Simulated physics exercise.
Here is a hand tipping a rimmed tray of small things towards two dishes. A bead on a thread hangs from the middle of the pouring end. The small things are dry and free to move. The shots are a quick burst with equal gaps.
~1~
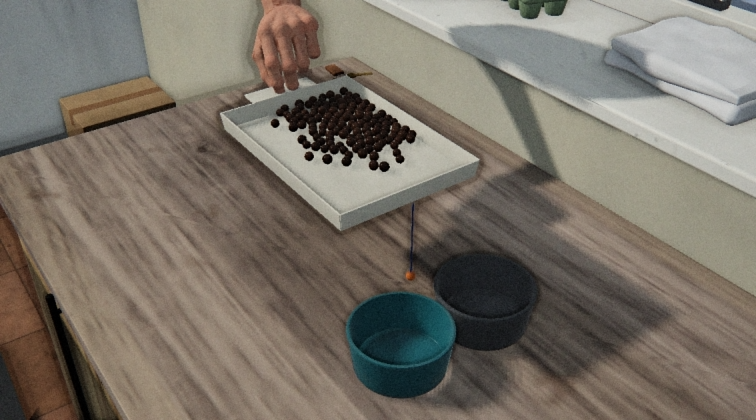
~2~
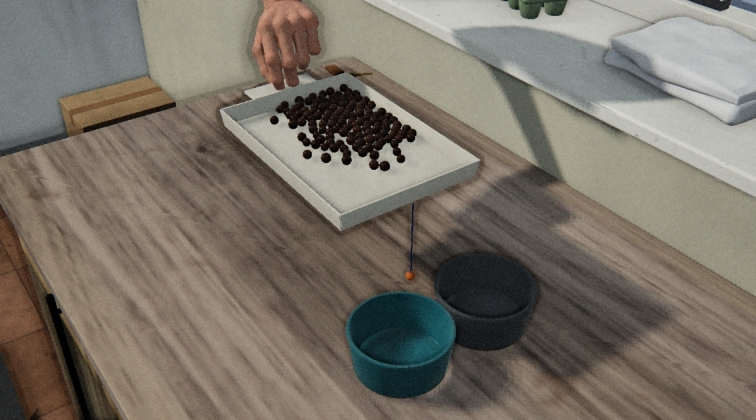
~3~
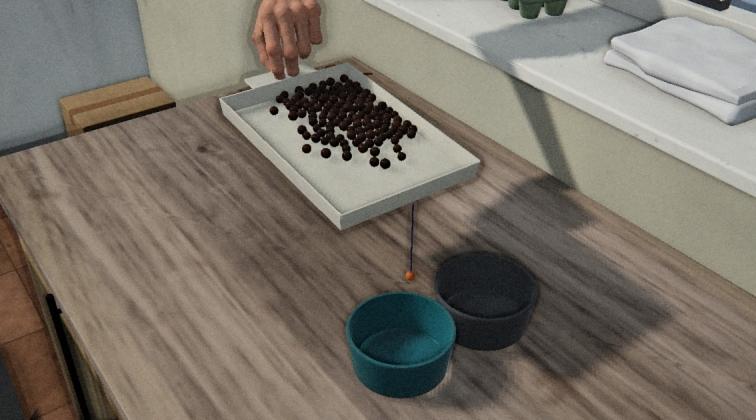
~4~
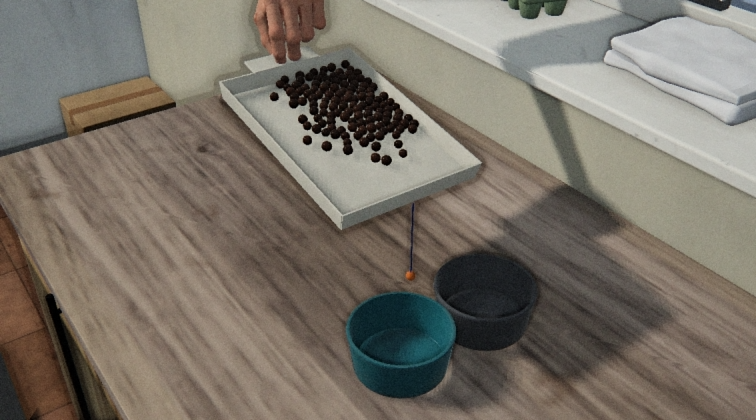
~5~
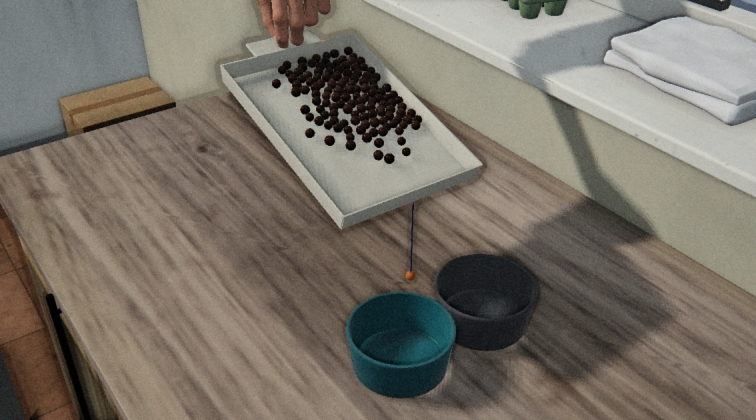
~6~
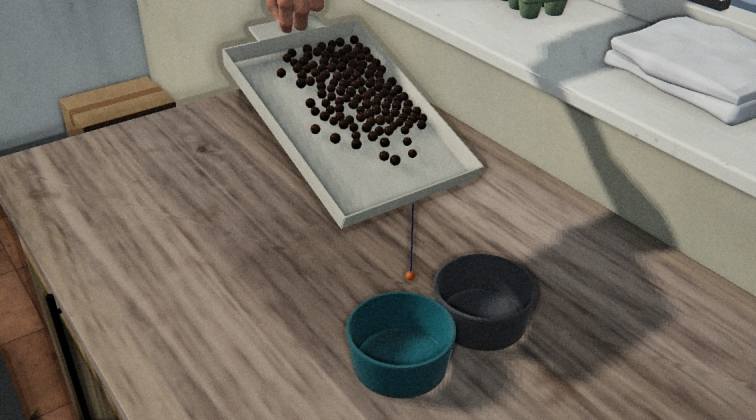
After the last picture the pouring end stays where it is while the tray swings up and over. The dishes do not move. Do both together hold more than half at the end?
The two hold over half of the load.
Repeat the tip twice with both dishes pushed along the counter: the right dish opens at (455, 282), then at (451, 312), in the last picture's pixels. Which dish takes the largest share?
In turn: The right dish; the right dish.
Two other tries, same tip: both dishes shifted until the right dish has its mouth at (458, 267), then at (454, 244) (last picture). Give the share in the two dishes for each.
The first gives 40 %, the second 0 %.
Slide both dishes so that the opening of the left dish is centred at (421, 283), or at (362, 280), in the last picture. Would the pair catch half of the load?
One: Under half. Two: The smaller part.
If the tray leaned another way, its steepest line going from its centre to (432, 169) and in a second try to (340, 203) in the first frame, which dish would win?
The first try: The right one. The second: The left-hand dish.
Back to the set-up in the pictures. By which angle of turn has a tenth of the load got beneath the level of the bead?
At about 65°.
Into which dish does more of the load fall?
It is the right one.
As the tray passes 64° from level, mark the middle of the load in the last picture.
Roughly at (442, 179).
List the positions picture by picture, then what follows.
In the first picture, corners of the pouring end at (341, 213) and (476, 159), level; middle of the load at (352, 124), chocolate balls; left dish at (433, 373); right dish at (518, 327); bead on its thread at (411, 276).
In the second picture, corners of the pouring end at (341, 213) and (476, 160), level; middle of the load at (352, 122).
In the third picture, corners of the pouring end at (342, 213) and (477, 160), tipped barely, level across its low end; middle of the load at (352, 115).
In the fourth picture, corners of the pouring end at (343, 213) and (478, 162), tipped a little, level across its low end; middle of the load at (354, 105).
In the fifth picture, corners of the pouring end at (344, 214) and (479, 164), tipped clearly, level across its low end; middle of the load at (357, 97).
In the sixth picture, corners of the pouring end at (346, 215) and (480, 165), tipped clearly, level across its low end; middle of the load at (363, 91), nearly all on the move; left dish at (433, 373); right dish at (518, 327).
Soon after the last picture, tray tipped steeply; most on the tray; a stray few in the left dish; a small part in the right dish; a small part in the air.
A little later, tray tipped past a quarter turn; about half on the tray; a small part in the left dish; about a third in the right dish; a stray few outside both; about a quarter in the air.
Later still, tray tipped past a quarter turn; about a quarter in the left dish; about two thirds in the right dish; a small part outside both.
By the end, tray tipped past a quarter turn; about a quarter in the left dish; about two thirds in the right dish; a small part outside both.
